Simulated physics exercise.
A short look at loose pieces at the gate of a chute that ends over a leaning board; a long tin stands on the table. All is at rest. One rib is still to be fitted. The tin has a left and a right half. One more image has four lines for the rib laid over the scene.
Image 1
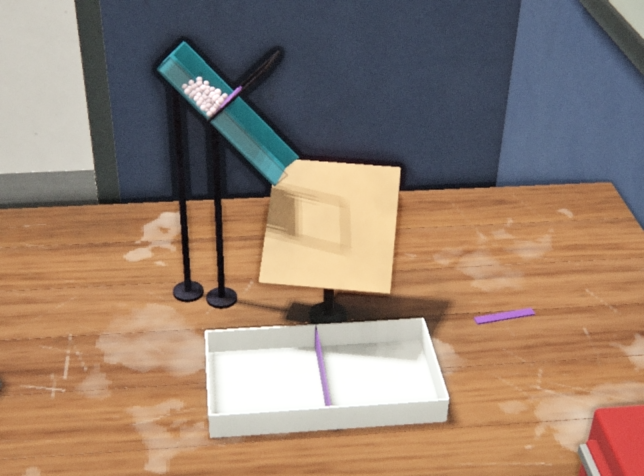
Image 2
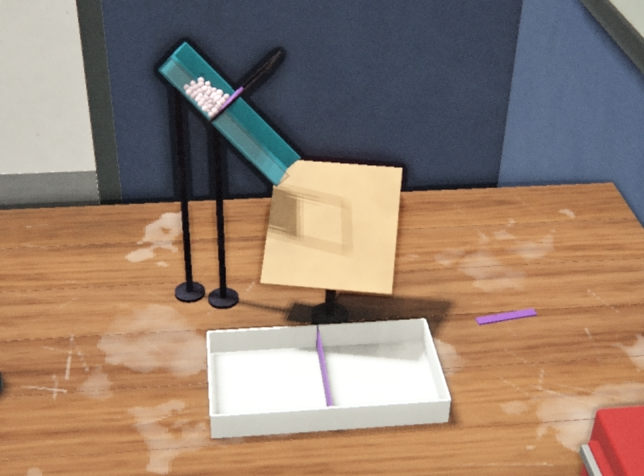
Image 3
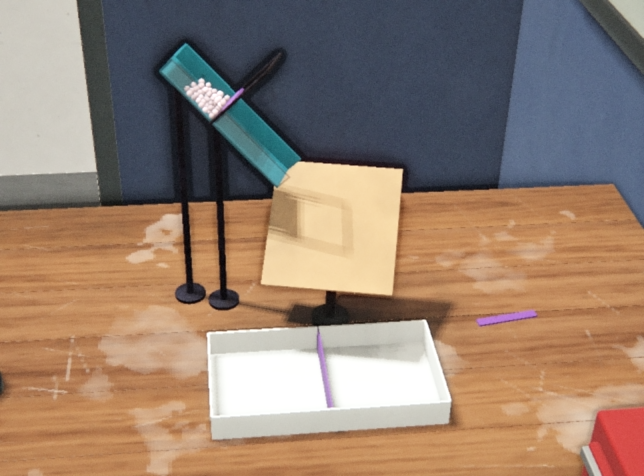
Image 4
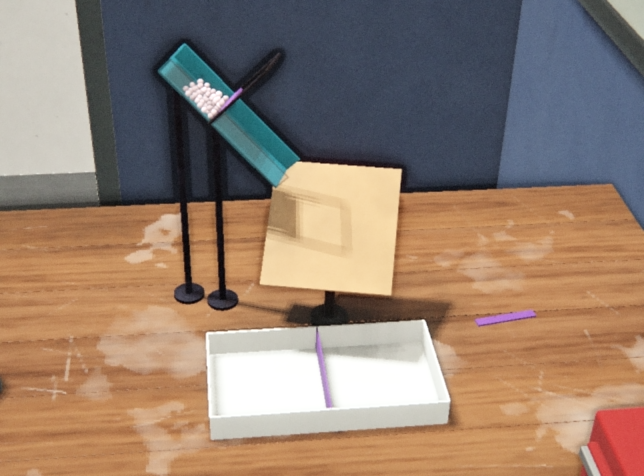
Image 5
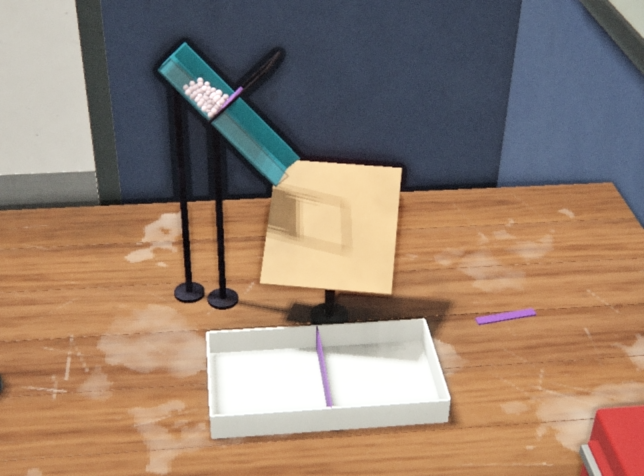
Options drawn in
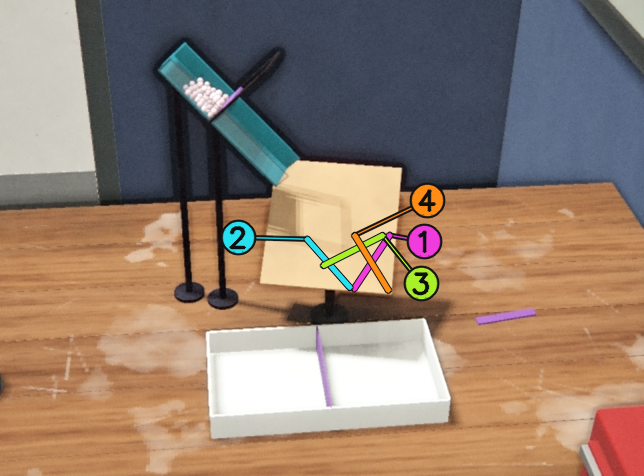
A teal chute on thin black legs held small pale pieces behind a closed gate, above a leaning tan board and a white tin split by a purple divider, and nothing noticeably moved.
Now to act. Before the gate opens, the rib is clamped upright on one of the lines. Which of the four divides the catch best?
Line 1 does it best.
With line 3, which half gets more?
Left.
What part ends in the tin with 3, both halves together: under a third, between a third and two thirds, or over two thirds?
Line 3 gives over two thirds.
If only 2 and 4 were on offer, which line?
That would be 4.
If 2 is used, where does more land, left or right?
Right.
On the marked copy, line 1 from (389, 235) to (354, 288); line 2 from (307, 239) to (349, 287); line 3 from (382, 235) to (323, 265); line 4 from (354, 235) to (388, 290).
If 1 is chosen, of what is caught, roughly a third in the left half, roughly two thirds in the right.
If 2 is chosen, of what is caught, not one piece in the left half, every piece in the right.
If 3 is chosen, of what is caught, the larger part in the left half, about a tenth in the right.
If 4 is chosen, of what is caught, about a tenth in the left half, the larger part in the right.
